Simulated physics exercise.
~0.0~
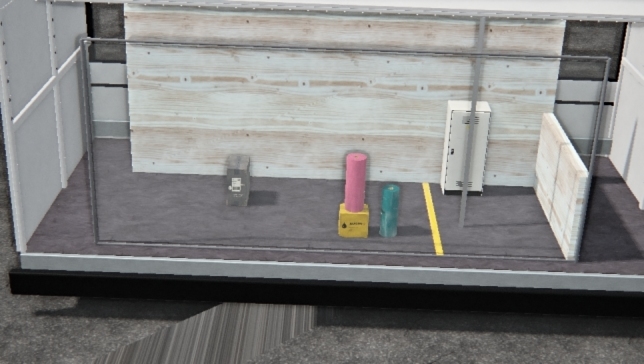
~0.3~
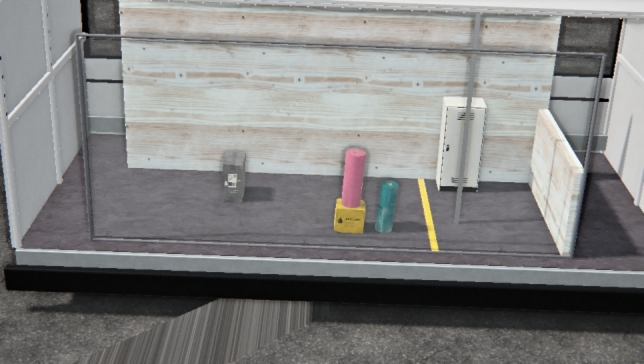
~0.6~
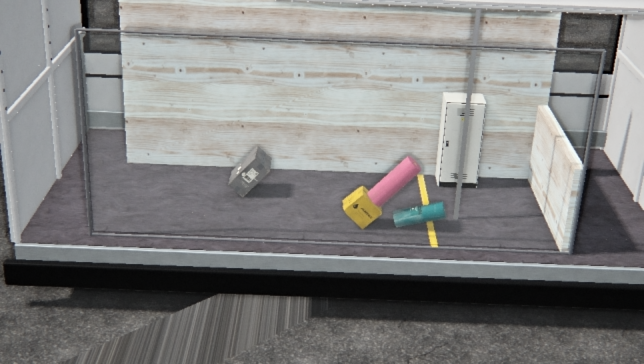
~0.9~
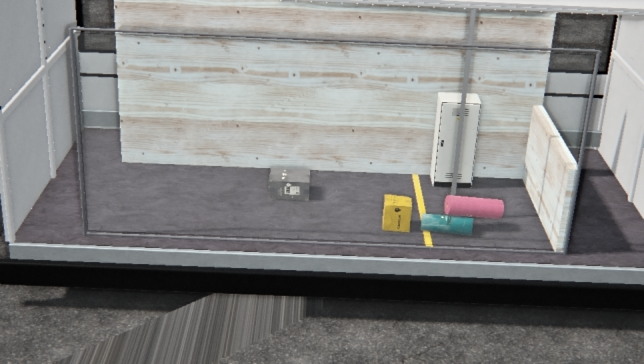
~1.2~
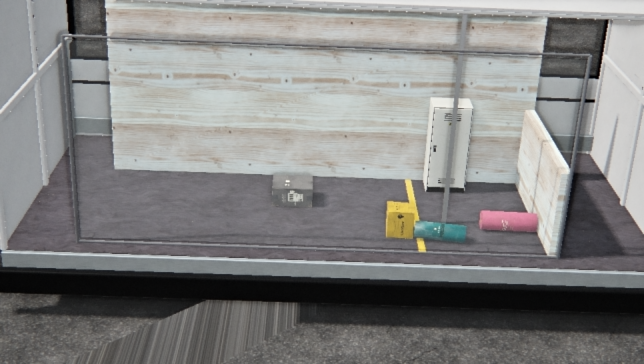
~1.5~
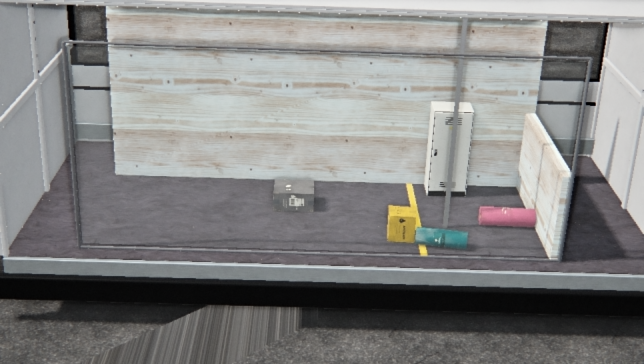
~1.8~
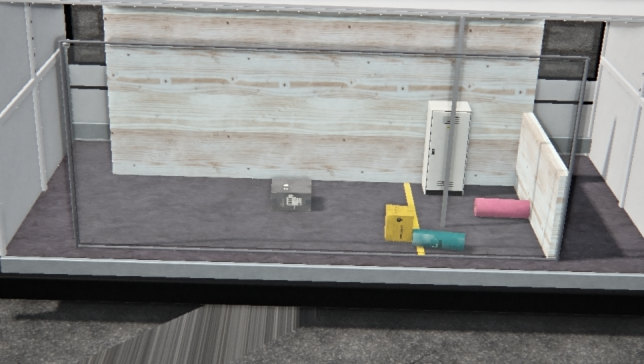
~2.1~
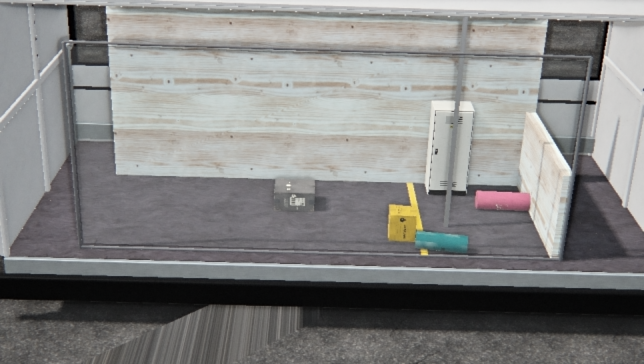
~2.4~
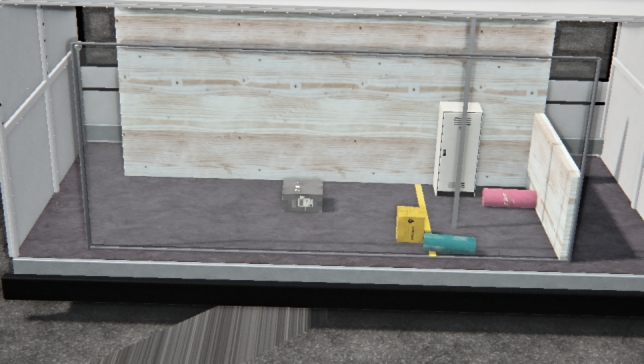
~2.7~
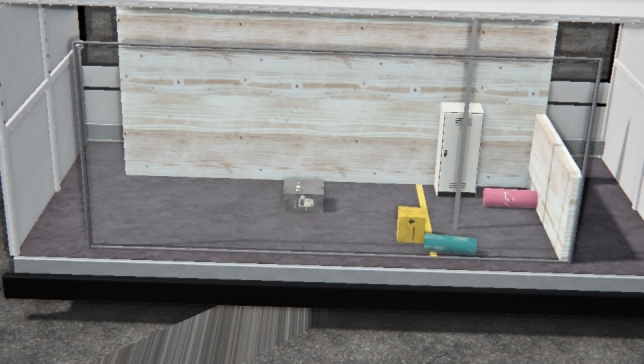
In an open-sided bay with a wooden back wall, a grey pack, a yellow carton, and pink and teal rolls tip over to the right; the pink roll rolls toward the right-hand panel, and everything settles with both rolls past the yellow line, the pack and carton short of it.
